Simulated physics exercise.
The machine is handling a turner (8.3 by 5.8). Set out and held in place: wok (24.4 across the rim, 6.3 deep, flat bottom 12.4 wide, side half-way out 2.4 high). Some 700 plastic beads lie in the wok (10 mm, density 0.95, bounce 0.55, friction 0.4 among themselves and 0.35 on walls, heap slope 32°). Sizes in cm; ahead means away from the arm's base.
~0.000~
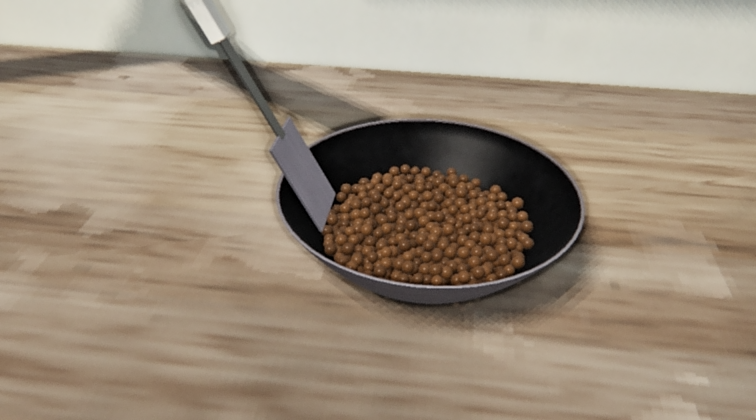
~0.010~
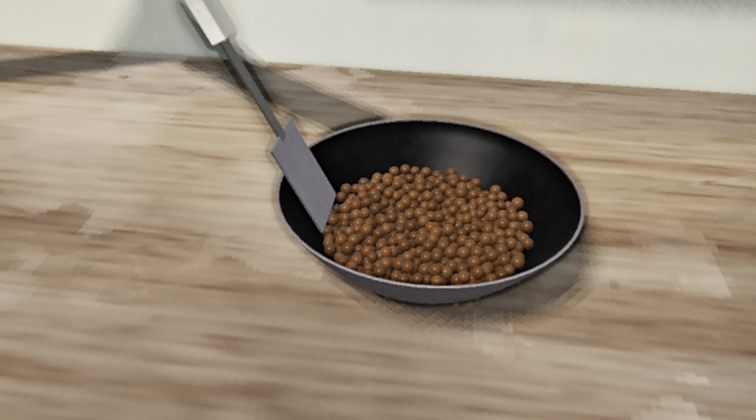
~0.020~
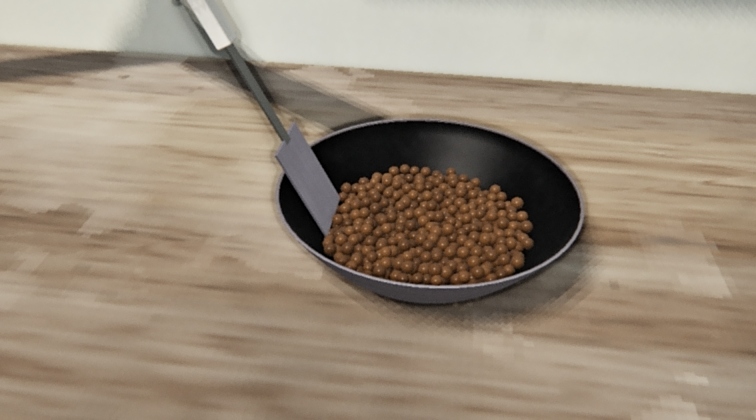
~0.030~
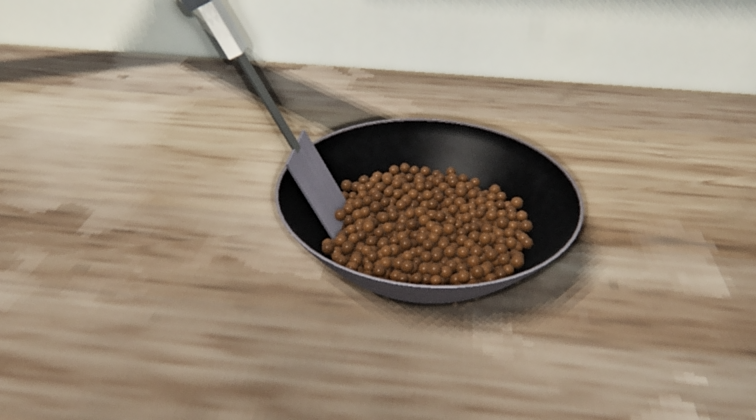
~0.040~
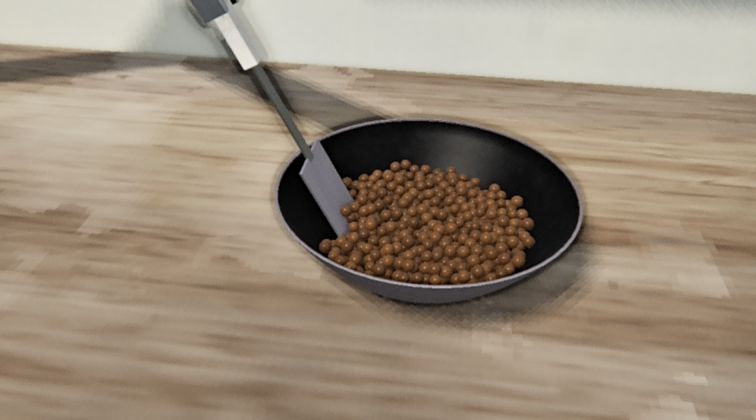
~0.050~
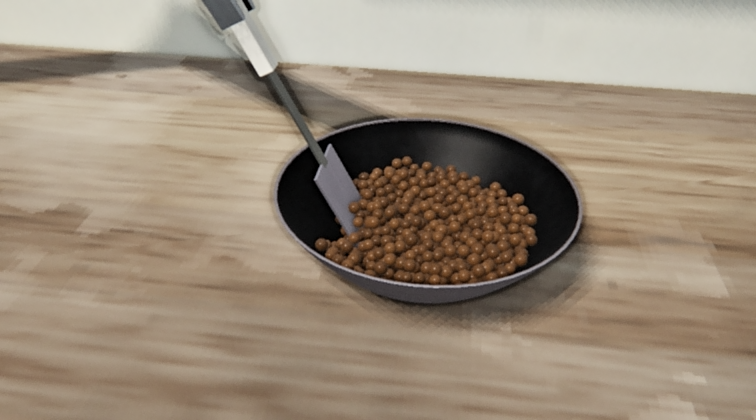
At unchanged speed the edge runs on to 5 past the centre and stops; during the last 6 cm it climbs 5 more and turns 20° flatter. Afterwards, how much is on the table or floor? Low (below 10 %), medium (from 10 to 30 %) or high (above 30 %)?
A medium share, from 10 to 30 %, ends on the table or floor.
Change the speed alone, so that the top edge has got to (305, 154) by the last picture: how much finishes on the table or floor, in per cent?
About 5 per cent.
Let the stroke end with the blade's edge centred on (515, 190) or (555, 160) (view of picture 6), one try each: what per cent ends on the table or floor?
Some 20 and 30 per cent.
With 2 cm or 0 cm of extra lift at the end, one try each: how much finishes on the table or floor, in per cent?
Some 5 and 0 per cent.
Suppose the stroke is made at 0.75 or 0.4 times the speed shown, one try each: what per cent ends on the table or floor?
Some 10 and 0 per cent.
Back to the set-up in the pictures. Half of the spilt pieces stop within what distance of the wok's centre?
Some 44 cm.
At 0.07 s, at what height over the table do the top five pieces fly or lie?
Some 5 cm.
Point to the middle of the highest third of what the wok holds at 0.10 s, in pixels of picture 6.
Near (452, 213).
After 0.07 s, sloping 62°, highest piece 6 above the table; 702 in the wok.
After 0.10 s, sloping 56°, highest piece 7 above the table; 702 in the wok.
After 0.31 s, sloping 43°, highest piece 10 above the table; 610 in the wok, 34 on the table or floor, 58 on the blade or in flight.
After 1.36 s, sloping 43°, highest piece 6 above the table; 610 in the wok, 92 on the table or floor.
In the end, 610 in the wok, 92 on the table or floor. That is 13 % on the table or floor.
